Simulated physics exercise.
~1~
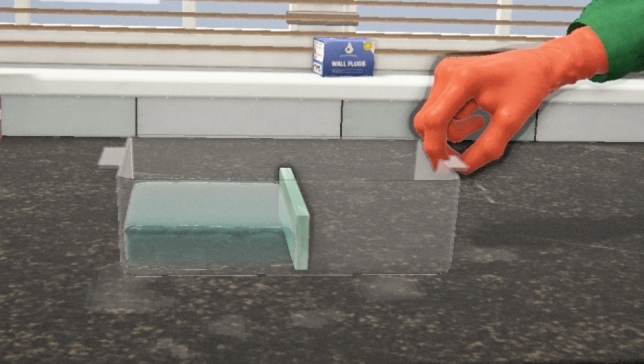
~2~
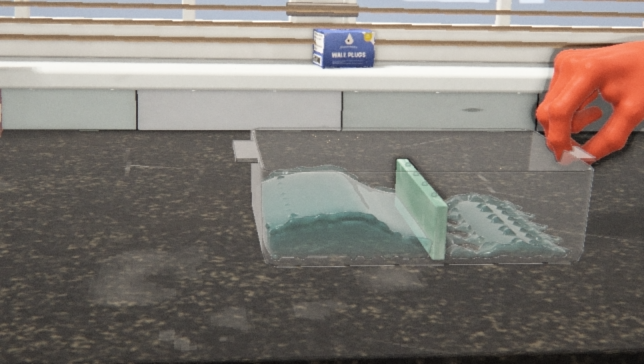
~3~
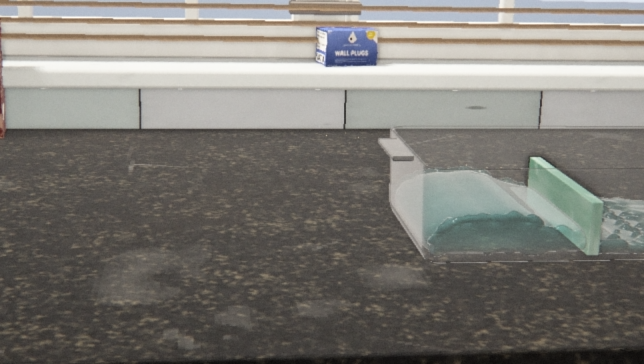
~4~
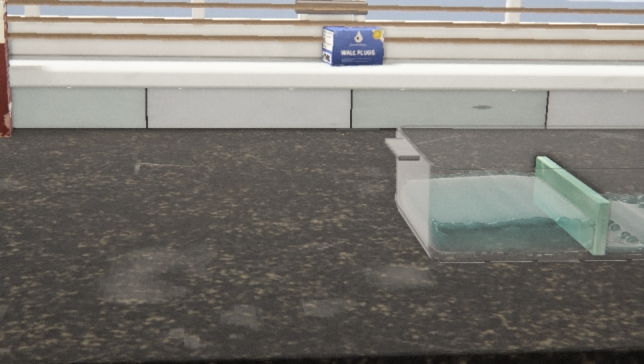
A clear rectangular tub, split by a low pale green wall, sits on a dark speckled worktop with blue-green water only in its left half. A hand in an orange-red glove and green sleeve grips the right end and draws the tub rightwards. The water heaps up against the left side, and some spills over the wall into the right half. The tub slides farther right until its right end and the hand are out of view. At last it rests there, the water nearly level, most still on the left and a little beyond the wall.
